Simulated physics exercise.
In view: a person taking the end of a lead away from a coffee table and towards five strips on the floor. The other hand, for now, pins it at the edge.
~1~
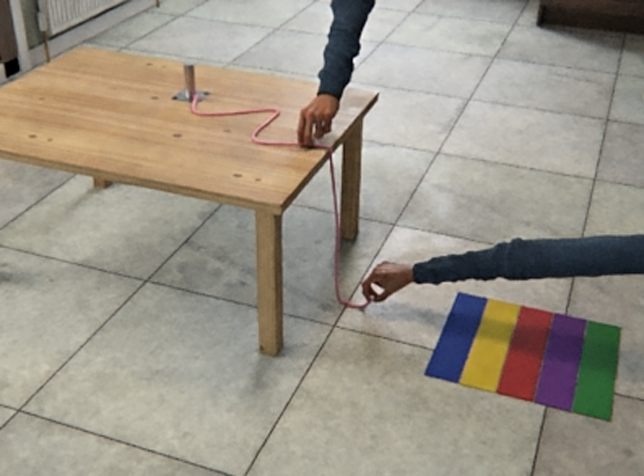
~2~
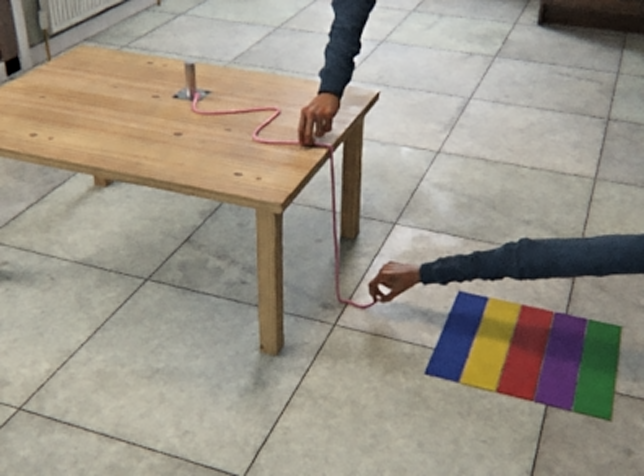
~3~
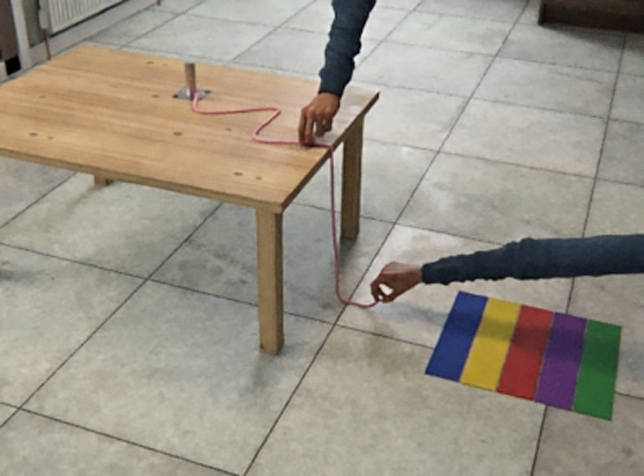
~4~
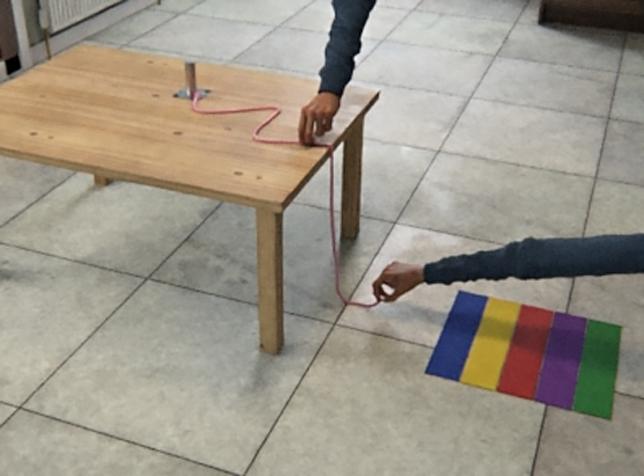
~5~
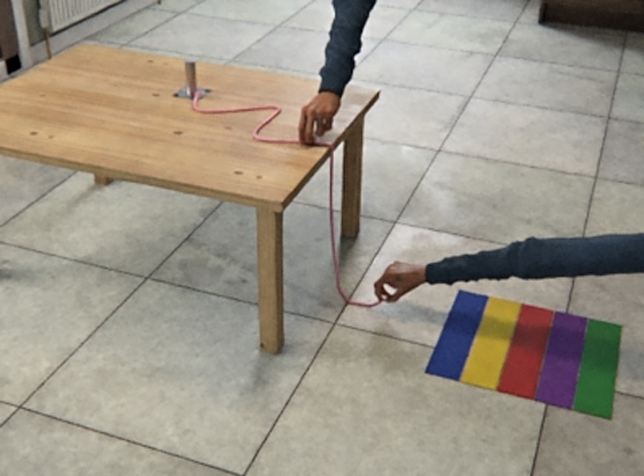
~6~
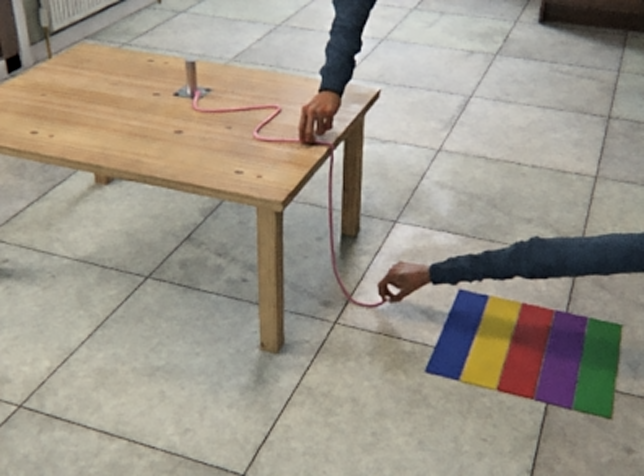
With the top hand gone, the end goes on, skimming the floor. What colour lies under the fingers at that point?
Green.
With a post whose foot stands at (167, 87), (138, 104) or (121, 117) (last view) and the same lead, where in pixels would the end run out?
The places come out near (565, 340), (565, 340) and (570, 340).
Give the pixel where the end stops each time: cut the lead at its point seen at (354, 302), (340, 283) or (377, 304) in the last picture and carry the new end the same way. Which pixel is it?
Approximate pixels, cut by cut: (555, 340); (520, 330); (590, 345).
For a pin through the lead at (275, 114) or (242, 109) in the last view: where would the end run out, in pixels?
Try by try, around (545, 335) and (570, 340).
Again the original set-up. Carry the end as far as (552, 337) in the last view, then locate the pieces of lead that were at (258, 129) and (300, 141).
Mark one about (348, 143), mark two about (370, 200).
A little later, end near (552, 337); over purple.
Next, end near (588, 345); over green.
When it is tight, end near (609, 350); over green. It halts on the green strip.
